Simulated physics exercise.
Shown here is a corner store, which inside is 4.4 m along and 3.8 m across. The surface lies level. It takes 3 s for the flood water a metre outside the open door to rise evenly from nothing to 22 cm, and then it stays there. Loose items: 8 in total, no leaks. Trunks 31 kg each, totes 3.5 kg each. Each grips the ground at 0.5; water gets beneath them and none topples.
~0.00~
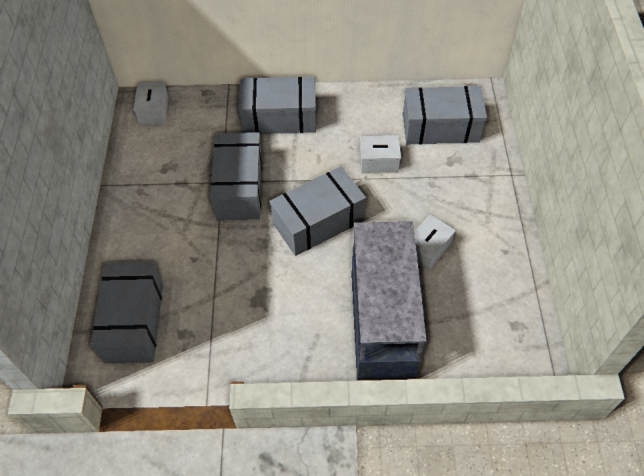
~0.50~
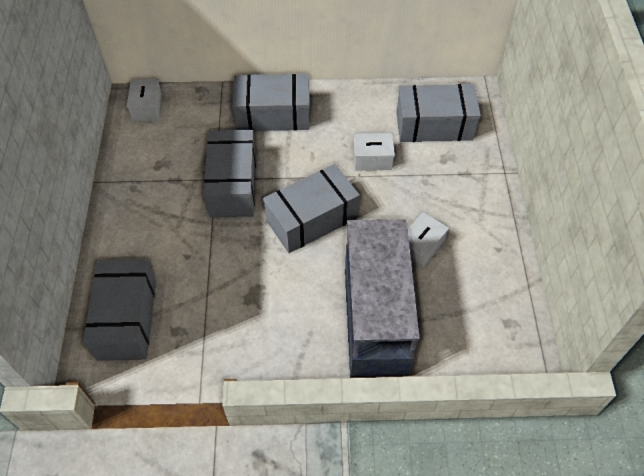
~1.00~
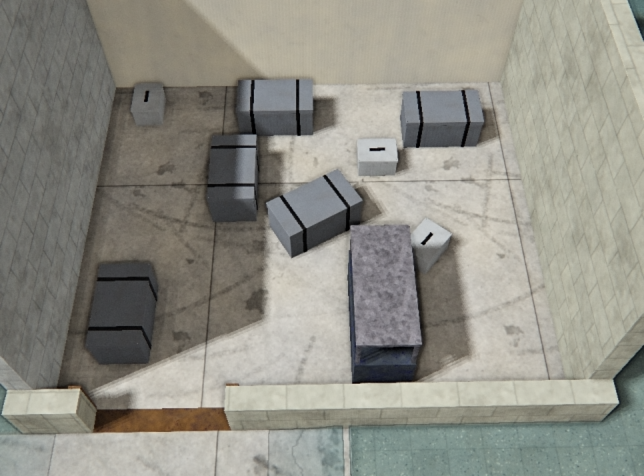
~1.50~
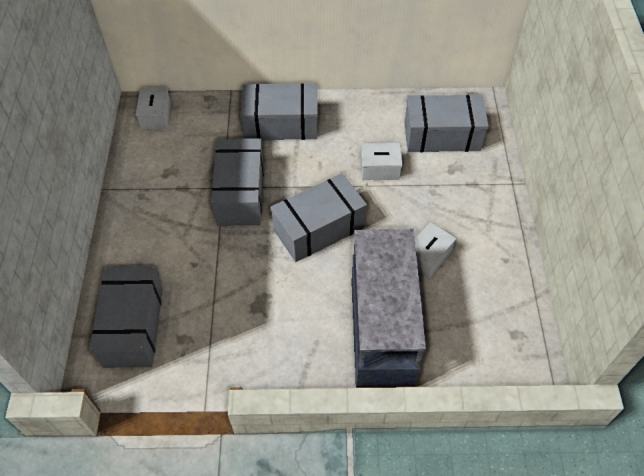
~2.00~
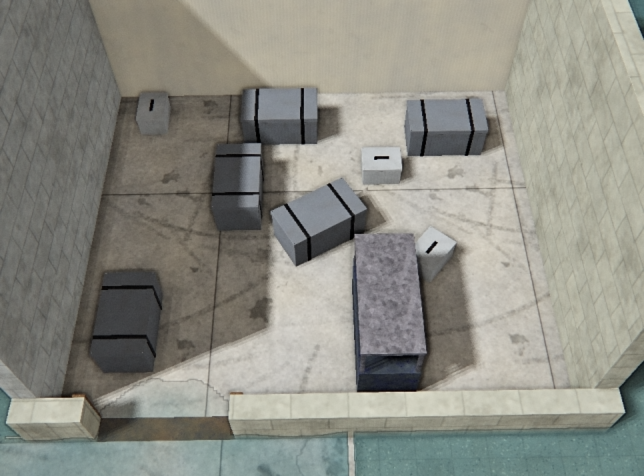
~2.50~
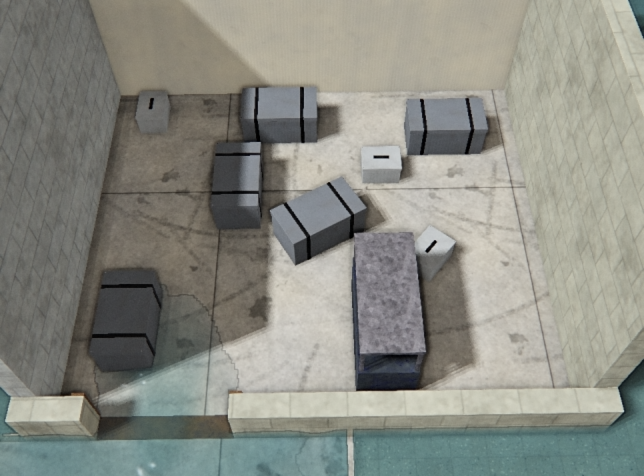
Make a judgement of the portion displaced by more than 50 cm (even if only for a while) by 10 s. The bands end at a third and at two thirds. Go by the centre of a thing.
The share moved is two out of three or more.
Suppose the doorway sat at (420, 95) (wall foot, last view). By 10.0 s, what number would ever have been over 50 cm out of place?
The count would be 4.
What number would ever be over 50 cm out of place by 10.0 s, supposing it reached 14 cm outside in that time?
Then the count would be 1.
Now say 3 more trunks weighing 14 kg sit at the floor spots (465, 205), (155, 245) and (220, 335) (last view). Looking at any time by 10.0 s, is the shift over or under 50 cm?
So, in the order asked, it's not far enough, too far and too far.
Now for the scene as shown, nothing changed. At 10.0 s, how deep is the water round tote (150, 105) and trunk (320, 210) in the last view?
First about 12 cm, second about 7 cm.
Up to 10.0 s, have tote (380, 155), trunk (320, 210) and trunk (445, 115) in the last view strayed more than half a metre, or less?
Result, in turn: Exceeded / stayed within / stayed within.
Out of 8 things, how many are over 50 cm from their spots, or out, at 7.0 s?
I count 3 of them.
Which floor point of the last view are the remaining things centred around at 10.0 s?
Averaged position, last view: Near pixel (376, 175).
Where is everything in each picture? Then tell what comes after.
In the first picture, a trunk at (235, 164) rests on the ground; a tote at (380, 147) rests on the ground; 0.0 m2 under water; 0 of 8 have shifted.
In the second picture, a trunk at (229, 161) rests on the ground; a tote at (374, 144), on the bottom; 0.0 m2 under water; 0 of 8 have shifted.
In the third picture, a trunk at (232, 166) rests on the ground; a tote at (377, 150), on the bottom; 0.0 m2 under water; 0 of 8 have shifted.
In the fourth picture, a trunk at (237, 170), on the bottom; a tote at (382, 154) rests on the ground; 0.0 m2 under water; 0 of 8 have shifted.
In the fifth picture, a trunk at (237, 174), on the bottom; a tote at (382, 158), on the bottom; 0.3 m2 under water; 0 of 8 have shifted.
In the sixth picture, a trunk at (237, 173) rests on the ground; a tote at (381, 157) rests on the ground; 0.8 m2 under water; 0 of 8 have shifted.
After 3.5 s 0 of 8 are over 50 cm from their spots; 0 afloat.
After 4.5 s 1 of 8 are over 50 cm from their spots; 0 afloat.
After 7.0 s 3 of 8 are over 50 cm from their spots; 2 afloat.
After 10.0 s 6 of 8 are over 50 cm from their spots, and 6 have been at some point; 6 afloat.
